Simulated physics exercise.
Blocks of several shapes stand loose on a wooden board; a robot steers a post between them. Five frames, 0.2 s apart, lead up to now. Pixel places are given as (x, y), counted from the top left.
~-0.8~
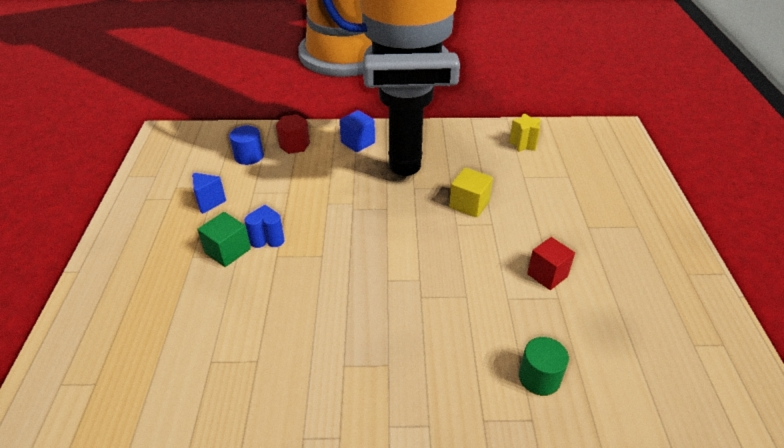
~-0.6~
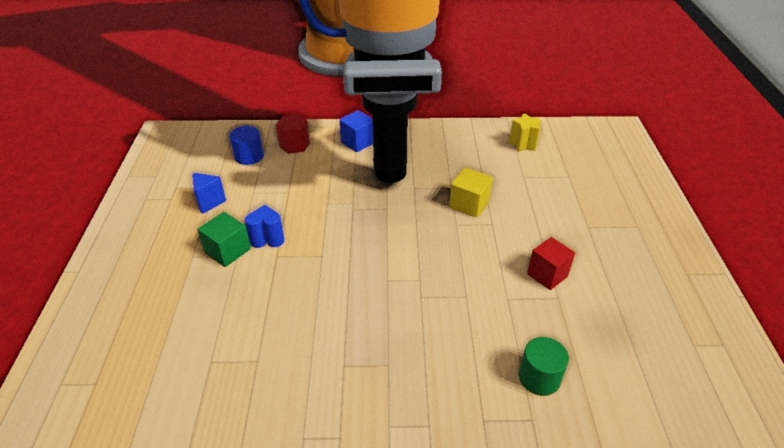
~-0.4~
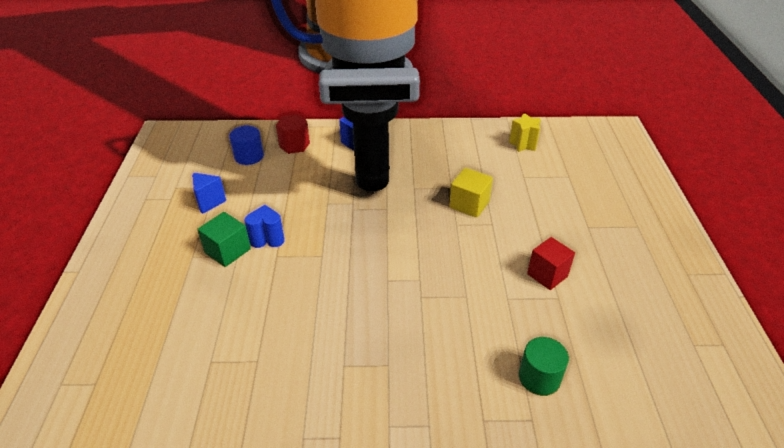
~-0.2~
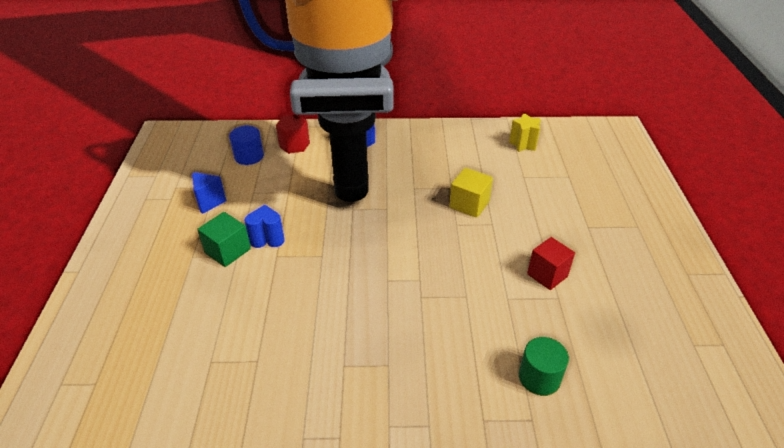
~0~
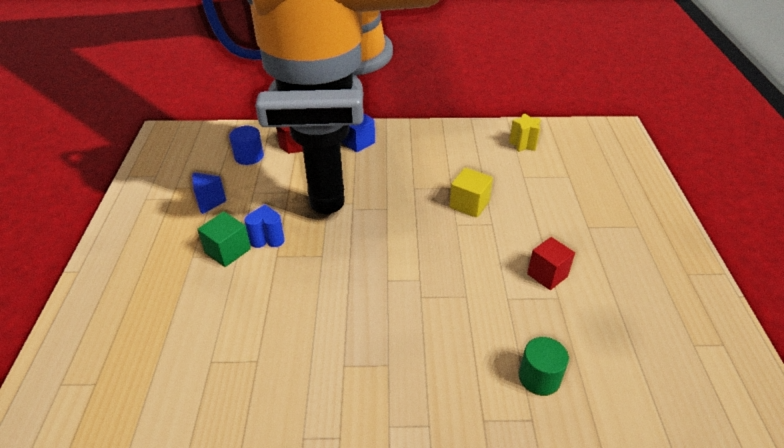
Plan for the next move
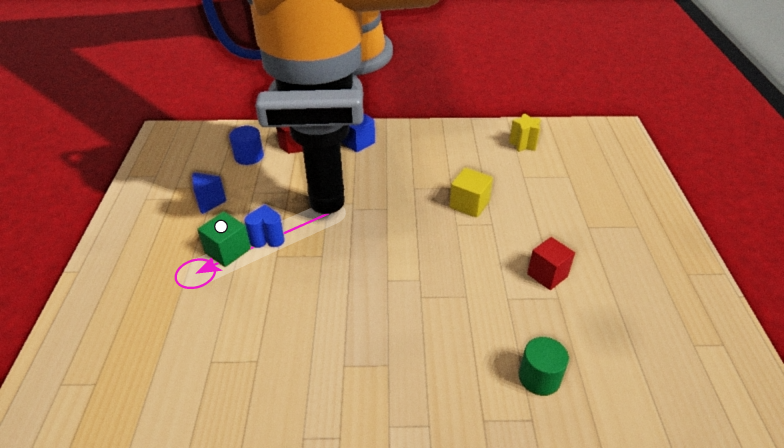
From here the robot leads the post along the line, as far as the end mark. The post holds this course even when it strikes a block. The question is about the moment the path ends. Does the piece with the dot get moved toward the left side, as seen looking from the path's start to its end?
I'd say no.
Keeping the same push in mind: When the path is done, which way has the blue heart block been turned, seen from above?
From overhead, the rotation is counterclockwise.
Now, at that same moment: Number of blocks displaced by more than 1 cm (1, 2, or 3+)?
Total: Two.
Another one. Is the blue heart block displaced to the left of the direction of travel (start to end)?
That would be a yes.
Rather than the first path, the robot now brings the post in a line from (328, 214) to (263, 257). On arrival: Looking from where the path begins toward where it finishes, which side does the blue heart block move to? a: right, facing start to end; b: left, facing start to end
a (right, facing start to end)
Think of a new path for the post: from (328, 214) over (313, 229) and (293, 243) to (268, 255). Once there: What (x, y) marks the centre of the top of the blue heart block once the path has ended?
Answer: (241, 217).
Drawn move, in a line from (328, 214) to (196, 273); the dot is on the green square.
On the path given first. One third of the way, post at (285, 222); green square at (215, 229); blue heart block at (252, 220).
Two thirds of the way, post at (240, 242); green square at (178, 240), turned 70° clockwise; blue heart block at (209, 246).
At the end, post at (192, 263); blue triangular block still; green square at (154, 241), turned 75° clockwise; blue heart block at (169, 274), turned 35° anticlockwise.
